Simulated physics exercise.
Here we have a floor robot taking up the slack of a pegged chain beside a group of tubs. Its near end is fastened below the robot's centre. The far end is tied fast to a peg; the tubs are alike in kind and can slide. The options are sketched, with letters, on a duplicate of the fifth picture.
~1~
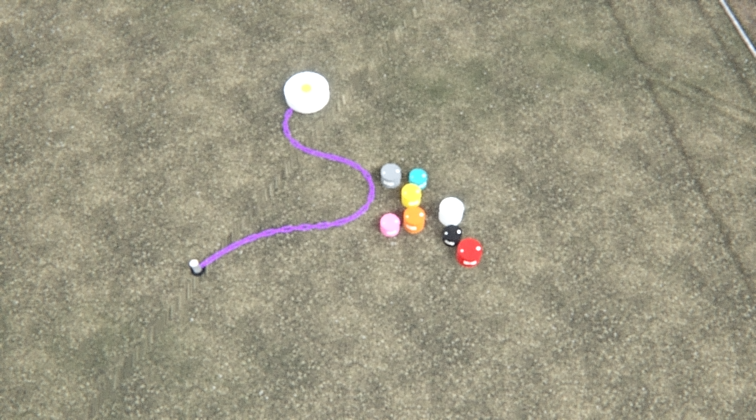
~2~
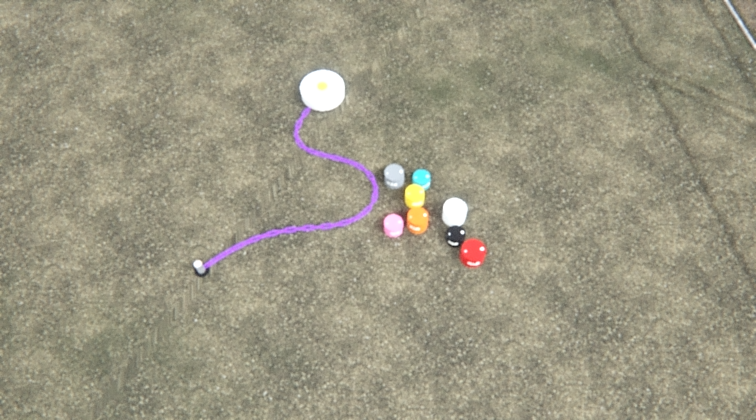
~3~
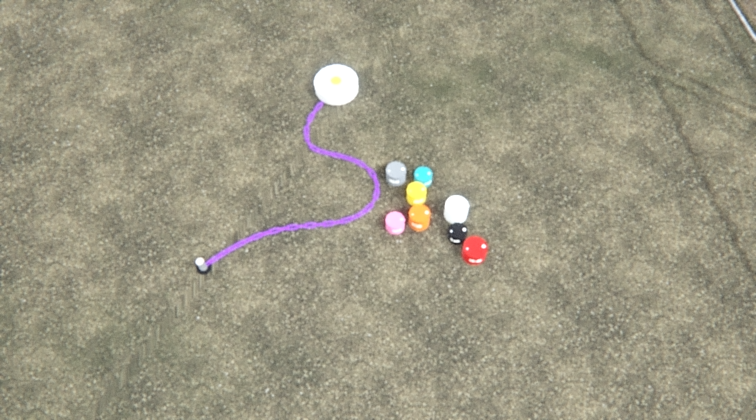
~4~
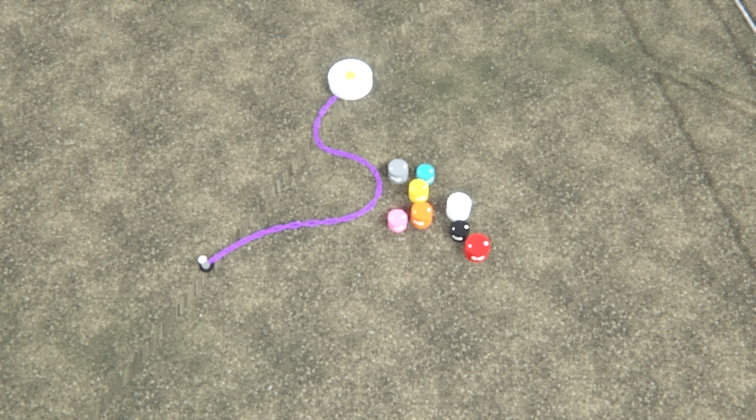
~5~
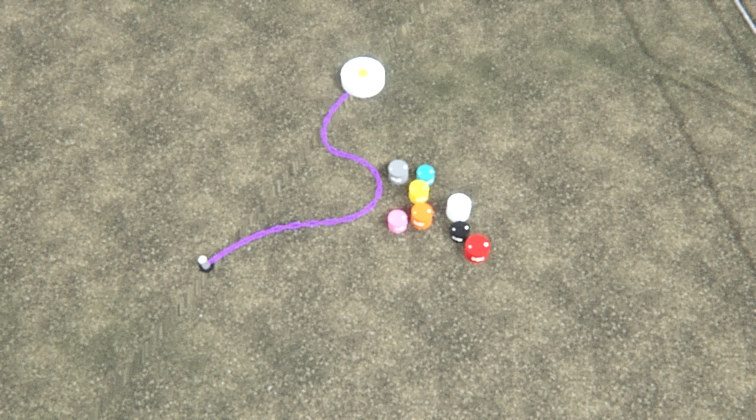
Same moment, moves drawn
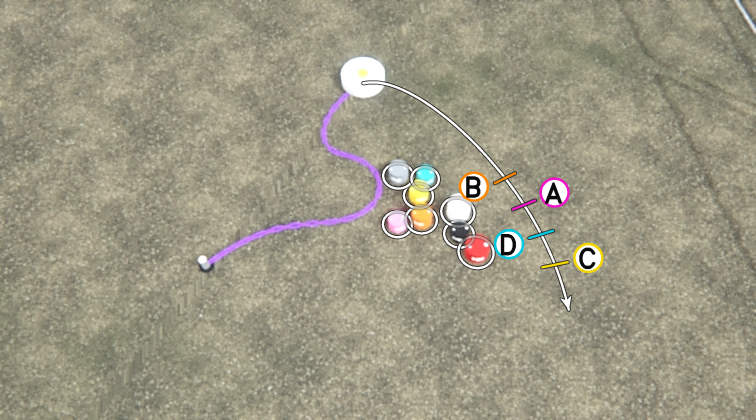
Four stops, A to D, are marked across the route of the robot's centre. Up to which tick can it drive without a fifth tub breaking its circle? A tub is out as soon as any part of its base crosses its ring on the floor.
As far as tick C.
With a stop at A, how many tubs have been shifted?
The count is none.
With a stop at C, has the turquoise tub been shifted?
Yes.
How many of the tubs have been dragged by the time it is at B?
By then, none.
On the marked copy, A at (524, 205); B at (505, 178); C at (555, 265); D at (541, 234); the route from (363, 83) via (492, 162) to (569, 310).
Taking C. A third of the way, robot (447, 113).
Two thirds of the way, robot (513, 182).
When it is over, robot (557, 261); orange tub (423, 222); yellow tub (416, 206); grey tub (405, 192); turquoise tub (424, 193); four over the rings.
As for the rest, A is within the limit but short; B is within the limit but short; D is within the limit but short.
